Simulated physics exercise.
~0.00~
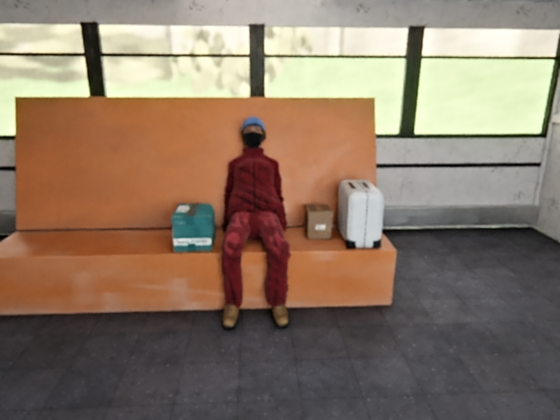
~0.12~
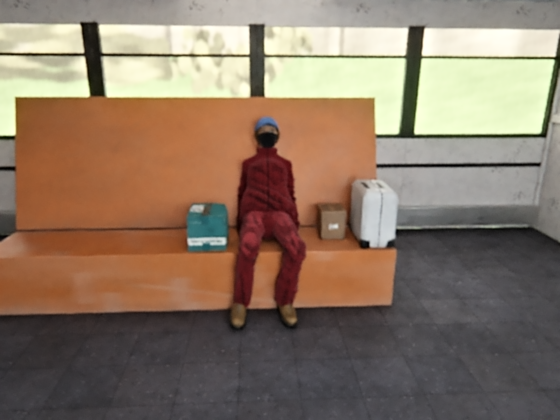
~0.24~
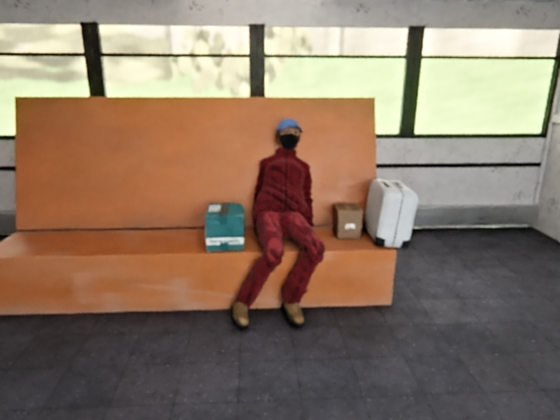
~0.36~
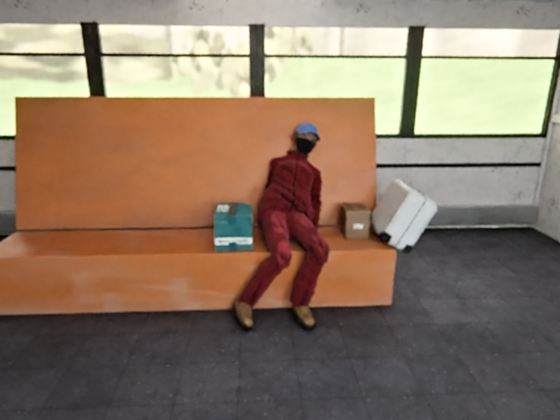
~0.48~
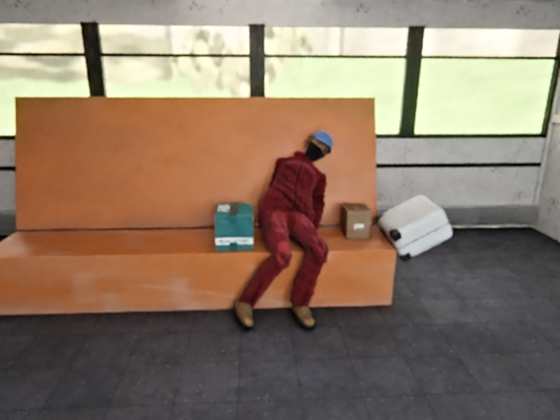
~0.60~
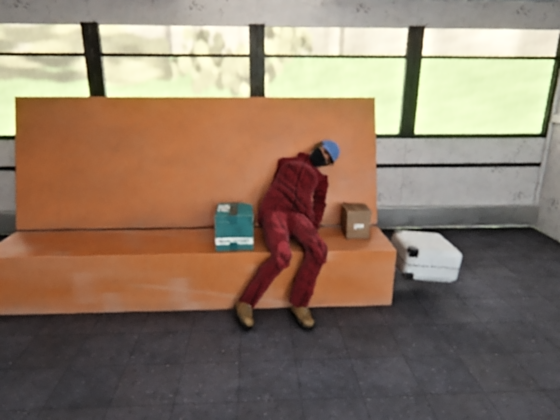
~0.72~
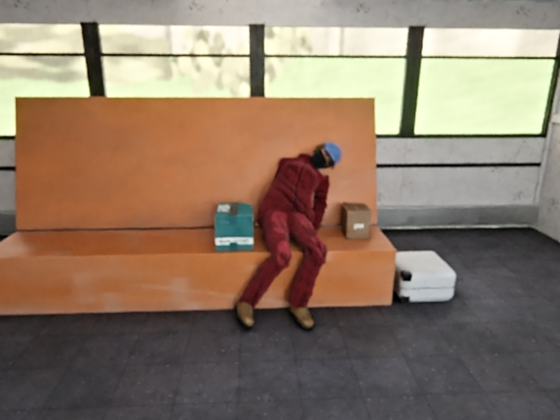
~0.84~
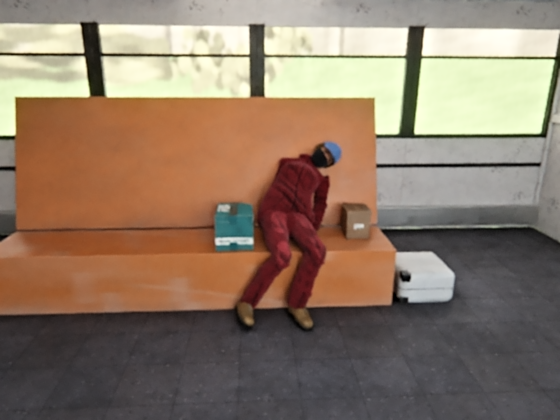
On a tram's orange side bench, a limp, masked passenger in dark red slid right along with the luggage, then slumped sideways as the white case tipped off the end onto the floor, while the teal holdall and brown tub stayed on the seat.
